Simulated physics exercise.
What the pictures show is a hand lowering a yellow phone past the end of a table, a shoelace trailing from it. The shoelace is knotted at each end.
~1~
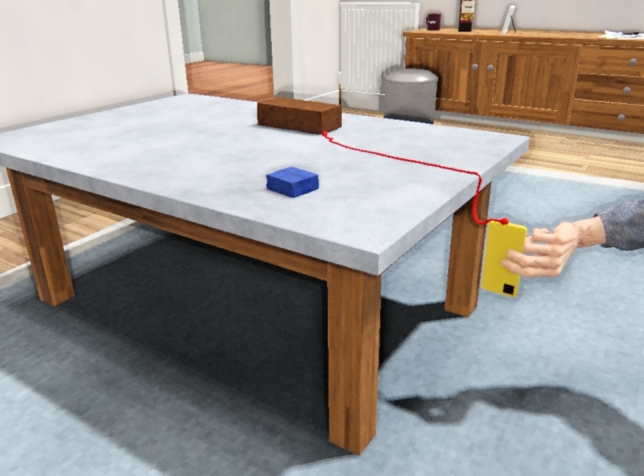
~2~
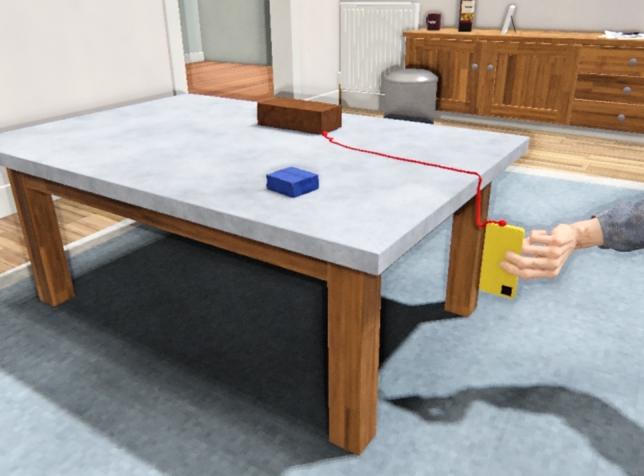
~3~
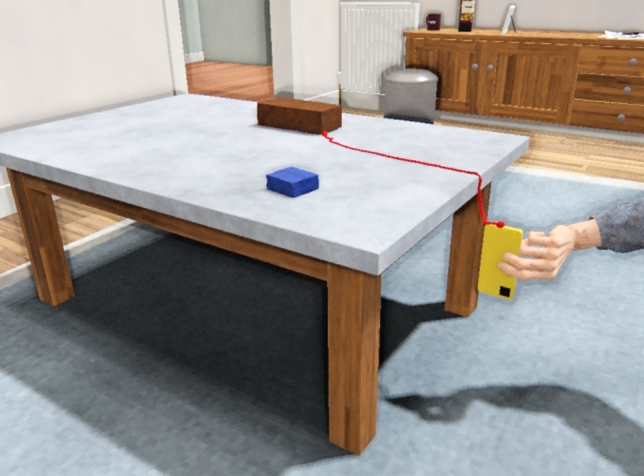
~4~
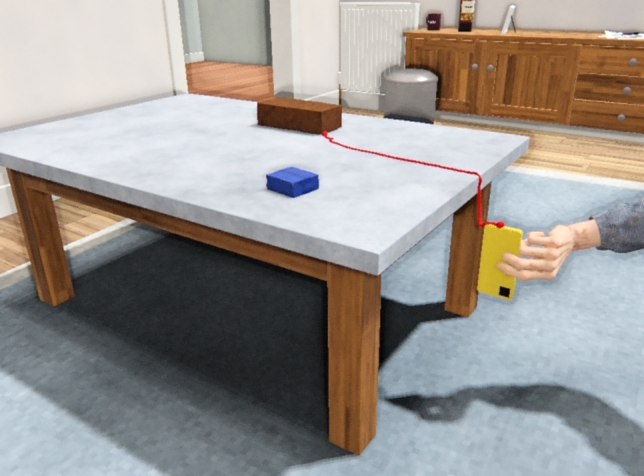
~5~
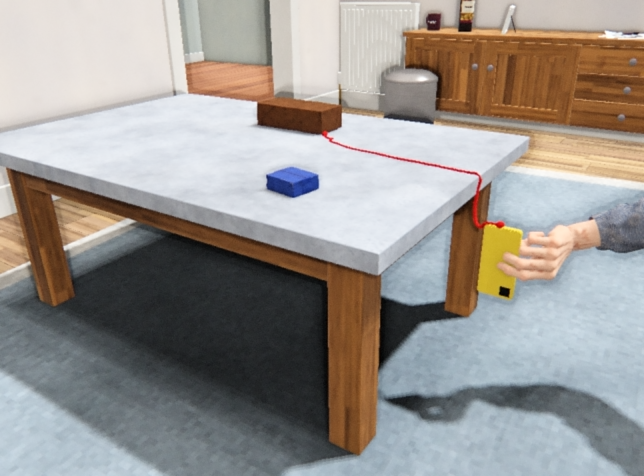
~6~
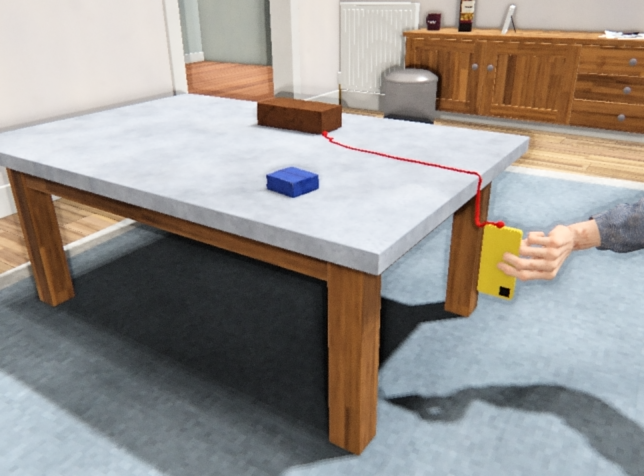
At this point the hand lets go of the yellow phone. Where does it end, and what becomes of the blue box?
The yellow phone stays suspended; the blue box stays put.
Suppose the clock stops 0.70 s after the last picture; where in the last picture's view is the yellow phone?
Around (458, 279).
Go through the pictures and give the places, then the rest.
In the first picture, yellow phone (503, 259); brick (299, 103); blue box (292, 174).
In the second picture, yellow phone (501, 261).
In the third picture, yellow phone (500, 262).
In the fourth picture, yellow phone (499, 262); shoelace through (349, 148) (409, 161).
In the fifth picture, yellow phone (499, 262); shoelace through (349, 148) (409, 161).
In the sixth picture, yellow phone (499, 262); brick (299, 103); blue box (292, 174); shoelace tied to the brick, with little slack.
Then, 0.70 s later than the last view, phone above the floor near (458, 279); brick as before; box as before.
Then, 1.56 s later than the last view, phone above the floor near (457, 259); brick as before; box as before.
Finally, phone above the floor near (463, 261); brick as before; box as before. The yellow phone ends up dangling and the blue box keeps its place.
